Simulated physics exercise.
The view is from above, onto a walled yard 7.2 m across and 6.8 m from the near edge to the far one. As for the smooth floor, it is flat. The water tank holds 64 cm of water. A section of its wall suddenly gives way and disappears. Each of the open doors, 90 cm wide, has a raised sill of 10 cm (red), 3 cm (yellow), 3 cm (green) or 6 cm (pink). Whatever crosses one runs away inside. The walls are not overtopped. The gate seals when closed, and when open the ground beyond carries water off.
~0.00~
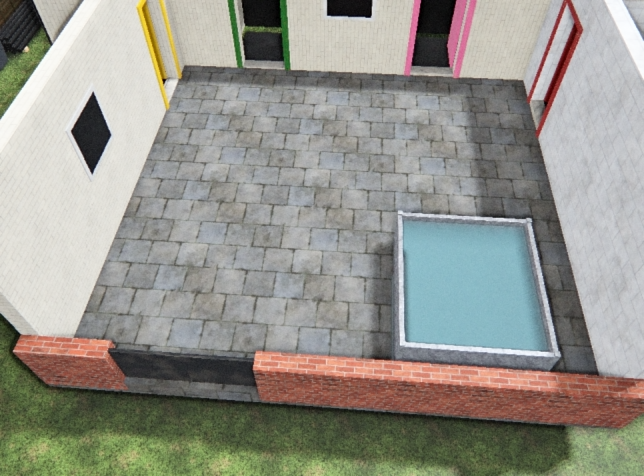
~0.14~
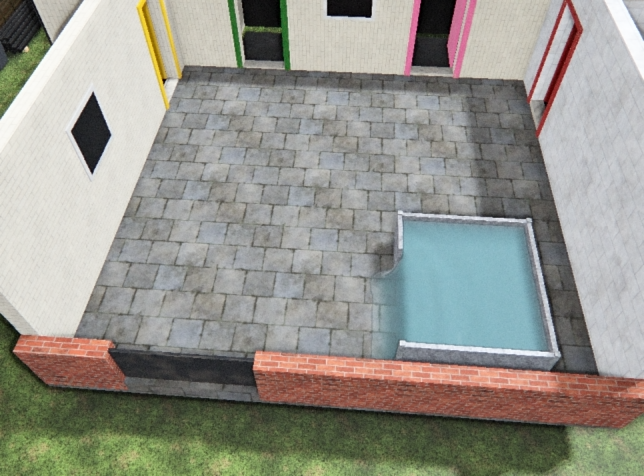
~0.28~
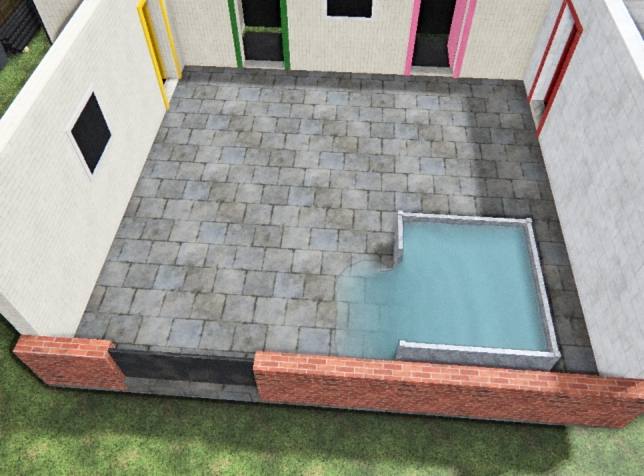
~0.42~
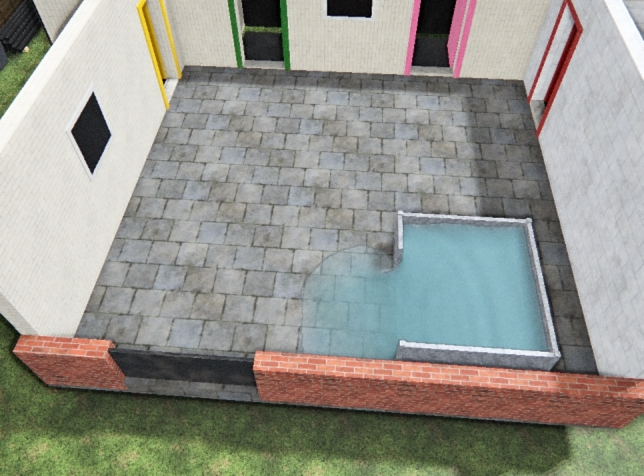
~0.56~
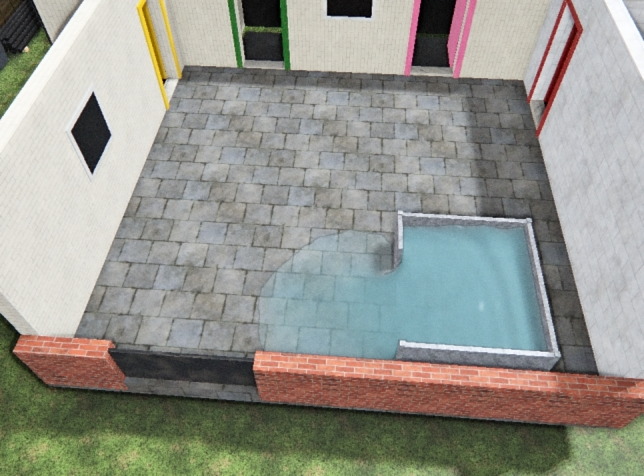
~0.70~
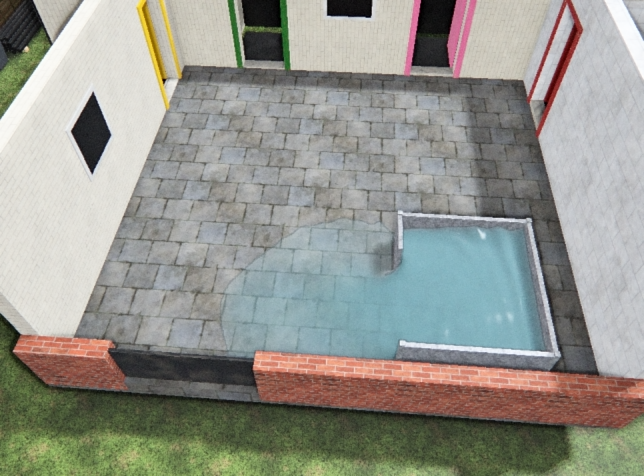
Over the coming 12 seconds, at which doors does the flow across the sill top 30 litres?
As I see it, the red door is going to hold within the limit, the yellow door is going to break the limit, the green door is going to break the limit, the pink door is going to hold within the limit.
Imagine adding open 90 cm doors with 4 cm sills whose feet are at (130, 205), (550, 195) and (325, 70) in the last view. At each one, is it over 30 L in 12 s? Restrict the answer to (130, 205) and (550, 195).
More, less.
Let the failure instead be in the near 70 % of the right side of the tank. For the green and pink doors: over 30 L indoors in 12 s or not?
Green stays inside, pink goes beyond, judged against that limit.
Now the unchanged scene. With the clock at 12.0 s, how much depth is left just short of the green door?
Some 7.0 centimetres of depth.
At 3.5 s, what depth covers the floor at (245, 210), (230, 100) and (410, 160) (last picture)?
Taking the spots in order: 2 cm, 0 cm, 0 cm.
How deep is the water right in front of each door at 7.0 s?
You'd get red at 0 cm, yellow at 8 cm, green at 12 cm, and pink at 4 cm.
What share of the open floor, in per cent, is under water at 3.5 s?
Close to 40 in a hundred.
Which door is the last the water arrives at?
Red.
After 1.4 s water covers 25 % of the floor and is deepest (32 cm) near (386, 335); red door not reached, yellow door not reached, green door not reached, pink door not reached.
After 2.2 s water covers 30 % of the floor and is deepest (42 cm) near (92, 326); red door not reached, yellow door not reached, green door not reached, pink door not reached.
After 3.5 s water covers 40 % of the floor and is deepest (26 cm) near (70, 348); red door not reached, yellow door 2 cm at the sill, 0 L in, green door not reached, pink door not reached.
After 7.0 s water covers 70 % of the floor and is deepest (14 cm) near (192, 91); red door not reached, yellow door 8 cm at the sill, 28 L in, green door 12 cm at the sill, 107 L in, pink door 4 cm at the sill, 0 L in.
After 12.0 s water covers 95 % of the floor and is deepest (10 cm) near (513, 95); red door 8 cm at the sill, 0 L in, yellow door 7 cm at the sill, 112 L in, green door 7 cm at the sill, 215 L in, pink door 4 cm at the sill, 0 L in.
